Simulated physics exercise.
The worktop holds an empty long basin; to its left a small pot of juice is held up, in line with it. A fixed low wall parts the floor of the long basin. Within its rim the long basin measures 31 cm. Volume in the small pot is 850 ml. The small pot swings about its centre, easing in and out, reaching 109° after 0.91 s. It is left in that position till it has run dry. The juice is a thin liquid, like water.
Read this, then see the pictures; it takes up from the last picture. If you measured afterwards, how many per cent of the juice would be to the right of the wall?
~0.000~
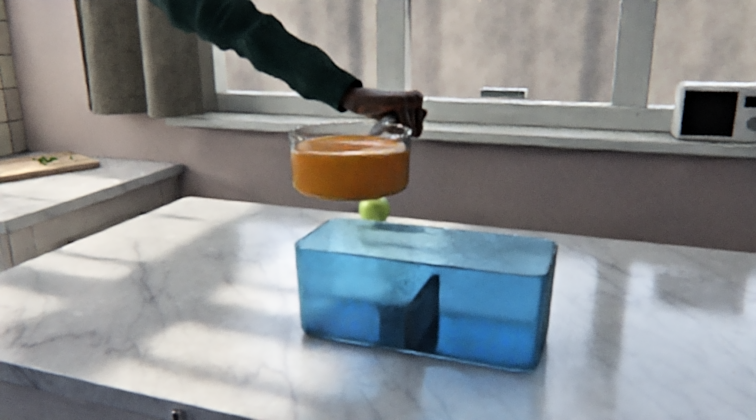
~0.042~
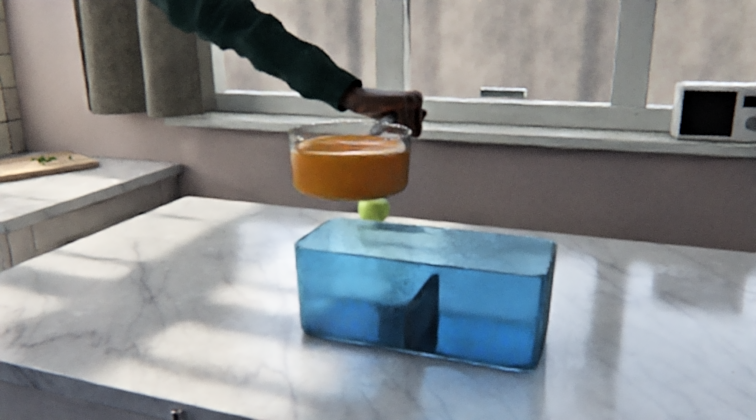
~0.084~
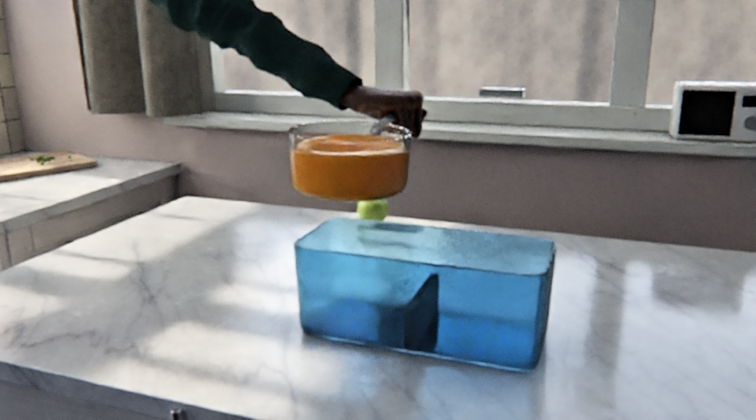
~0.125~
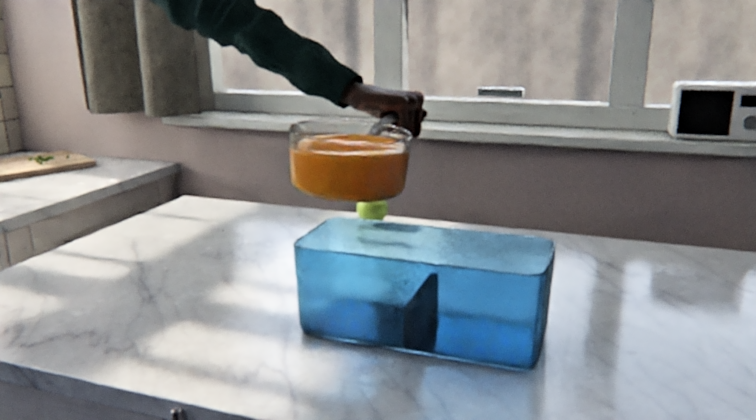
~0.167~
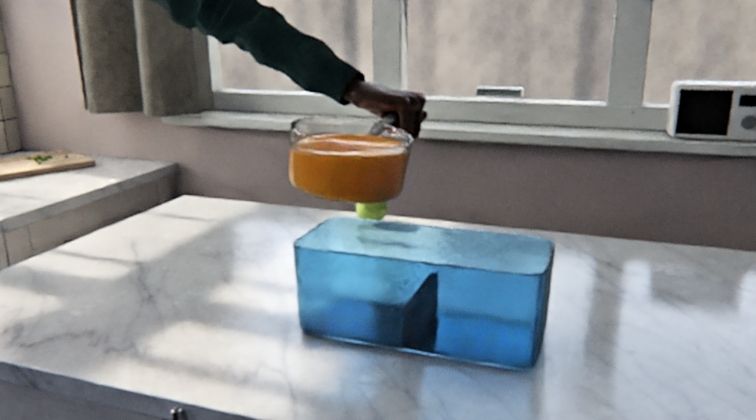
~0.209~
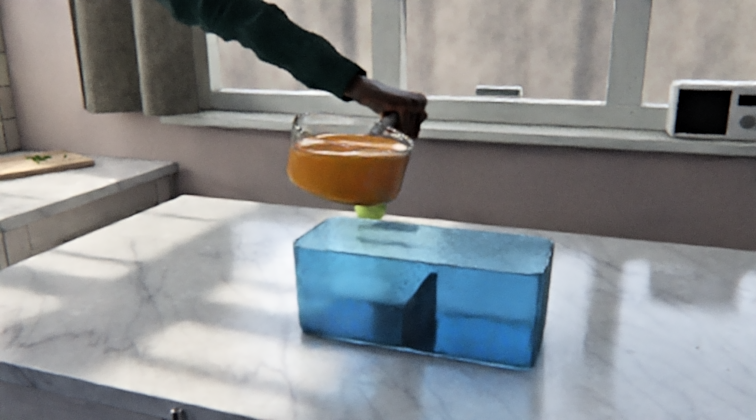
About 68 out of 100.
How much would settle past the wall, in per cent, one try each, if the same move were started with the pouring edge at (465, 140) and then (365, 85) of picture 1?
90 per cent first, 35 per cent second.
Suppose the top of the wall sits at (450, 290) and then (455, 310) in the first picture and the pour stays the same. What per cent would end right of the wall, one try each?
Result: 30 per cent, then 30 per cent.
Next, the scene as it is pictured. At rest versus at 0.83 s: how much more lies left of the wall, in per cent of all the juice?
Roughly 10 per cent.
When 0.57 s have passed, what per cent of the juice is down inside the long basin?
I'd estimate some 20 percent of the liquid.
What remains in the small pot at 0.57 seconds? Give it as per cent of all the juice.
Remaining: Near 48 % of the total.
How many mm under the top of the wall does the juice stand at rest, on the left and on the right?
Left side: Around 38 mm. Right side: Around 22 mm.
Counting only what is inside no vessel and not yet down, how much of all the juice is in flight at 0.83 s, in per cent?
Around 4 per cent of the liquid is in flight.
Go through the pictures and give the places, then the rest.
The first picture shows tilt 0°; pouring edge (407, 136); surface from (301, 142) to (406, 148); the long basin's rim runs from (313, 232) to (552, 259); the wall's top is at (423, 292).
The second picture shows tilt 1°; pouring edge (407, 136); surface from (301, 142) to (406, 149).
The third picture shows tilt 2°; pouring edge (407, 138); surface from (300, 141) to (407, 149).
The fourth picture shows tilt 5°; pouring edge (408, 141); surface from (300, 141) to (406, 149).
The fifth picture shows tilt 9°; pouring edge (408, 145); surface from (301, 139) to (407, 150).
The sixth picture shows tilt 14°; pouring edge (409, 150); surface from (301, 140) to (408, 150).
By 0.57 s the tilt is 75° and 48 per cent is still to pour, 1 is left of the wall and 20 right of it.
By 0.83 s the tilt is 107° and 7 per cent is still to pour, 21 is left of the wall and 68 right of it.
By 1.11 s the tilt is 109° and 0 per cent is still to pour, 31 is left of the wall and 68 right of it.
By 1.41 s the tilt is 109° and 0 per cent is still to pour, 32 is left of the wall and 68 right of it.
At rest 32 per cent lies left of the wall, 68 right of it and 0 outside.
